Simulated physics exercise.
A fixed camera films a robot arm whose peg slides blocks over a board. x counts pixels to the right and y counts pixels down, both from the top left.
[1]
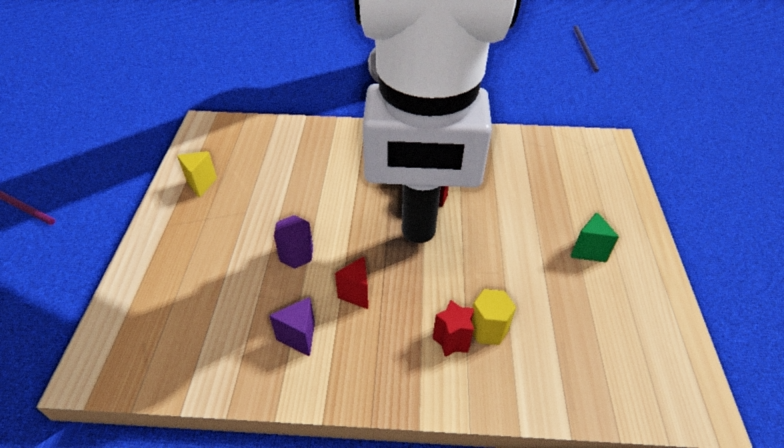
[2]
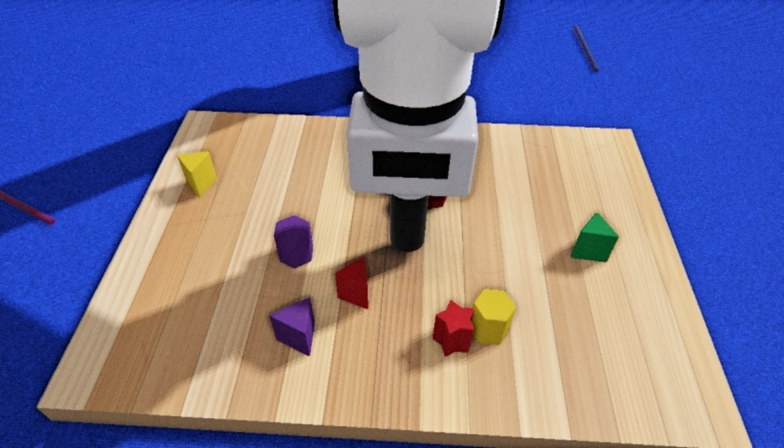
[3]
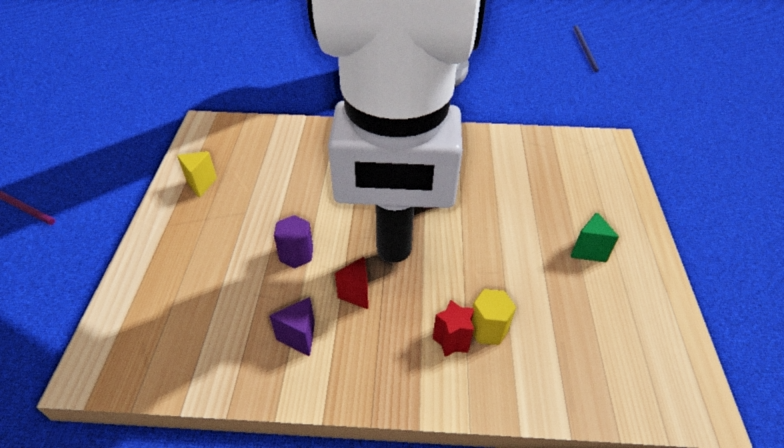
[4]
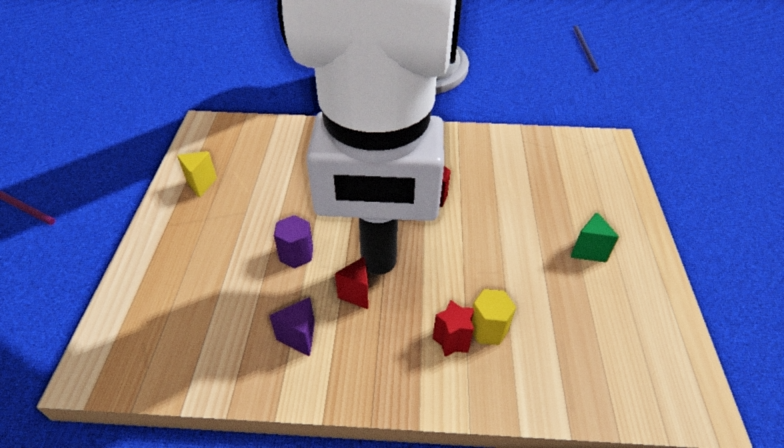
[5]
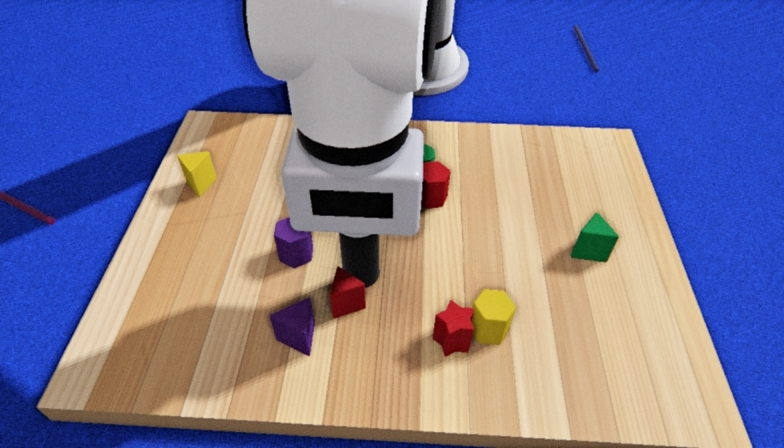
A white robot arm with a black peg moves down and to the left across a wooden board scattered with colourful blocks, which stay still at first. The peg then reaches the red triangle and nudges it slightly down and left, toward the purple triangle, which stays where it is.
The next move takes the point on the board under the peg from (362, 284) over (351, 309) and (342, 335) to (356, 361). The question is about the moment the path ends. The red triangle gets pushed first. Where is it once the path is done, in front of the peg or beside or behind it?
The peg has moved past the red triangle by the time the path ends.
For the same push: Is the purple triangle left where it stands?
Final answer: Yes.
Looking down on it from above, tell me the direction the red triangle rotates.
From overhead, clockwise.
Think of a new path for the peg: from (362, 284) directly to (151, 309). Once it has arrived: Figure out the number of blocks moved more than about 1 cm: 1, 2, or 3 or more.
Put simply, one block is moved more than 1 cm.
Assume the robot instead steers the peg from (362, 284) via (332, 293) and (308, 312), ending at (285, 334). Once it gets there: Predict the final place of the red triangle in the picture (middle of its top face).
The middle of its top is at (321, 311).
What follows on the original path. Halfway along, peg at (343, 314); red triangle at (323, 322).
At the end, peg at (356, 352); purple triangle still; red triangle at (317, 341), turned 20° clockwise.
